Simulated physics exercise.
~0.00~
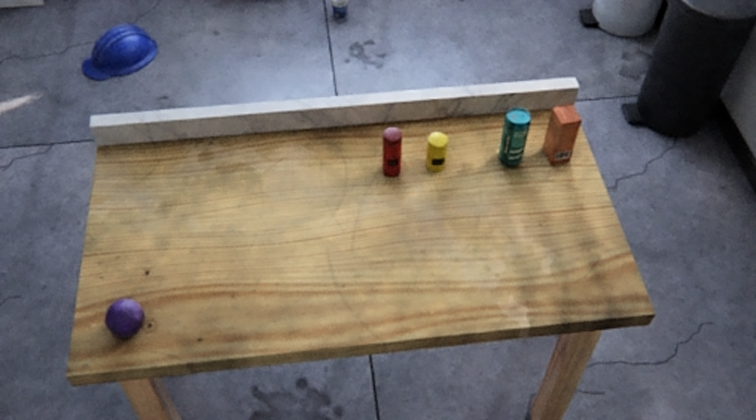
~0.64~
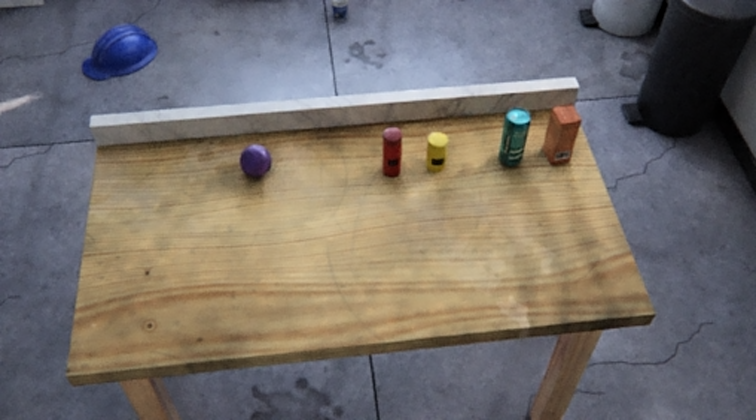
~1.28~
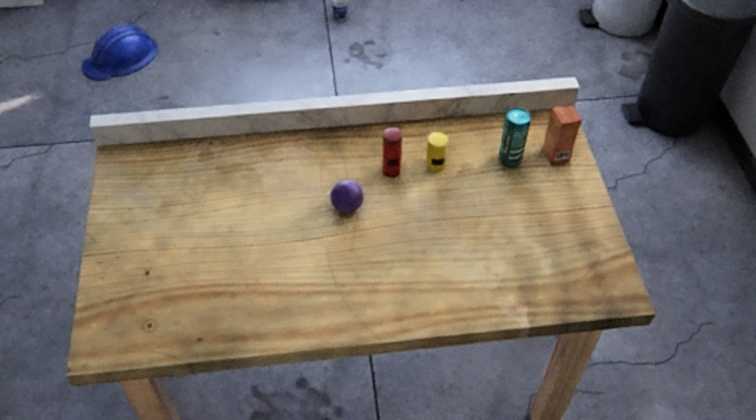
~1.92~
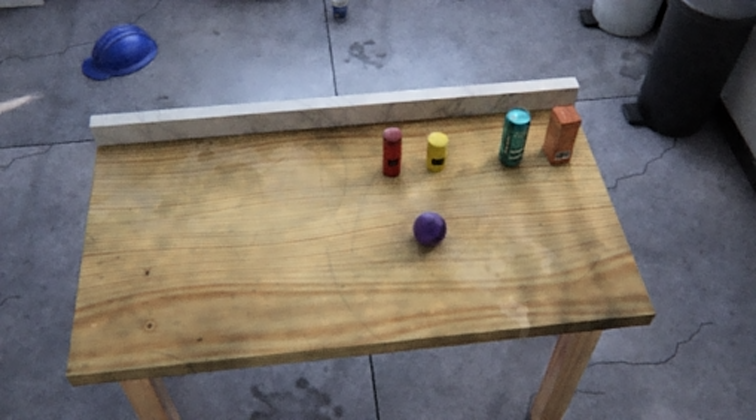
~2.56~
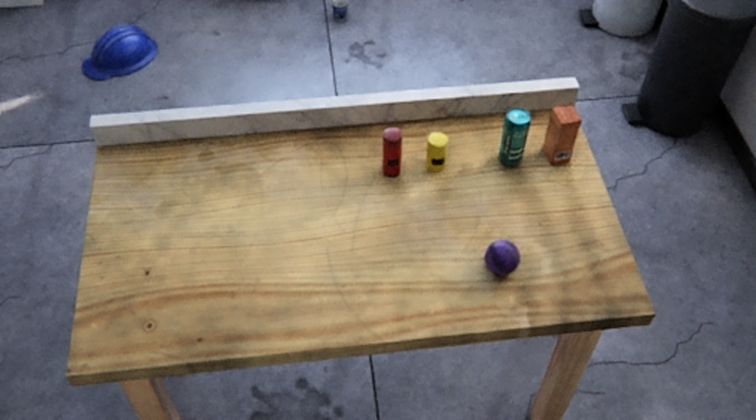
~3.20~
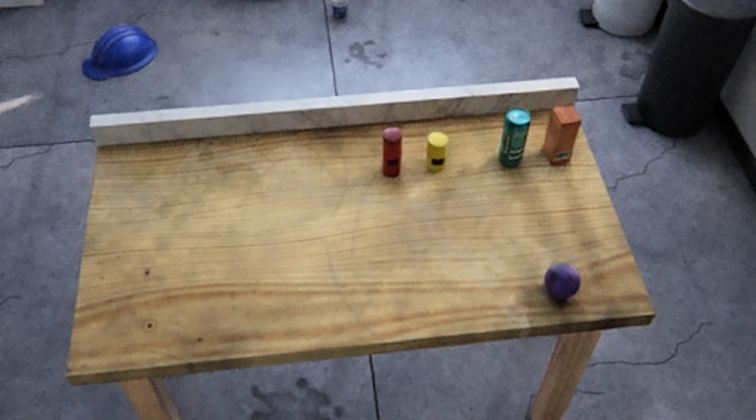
The purple ball rolls to the far rail, rebounds rightward, and ends near the front right corner.
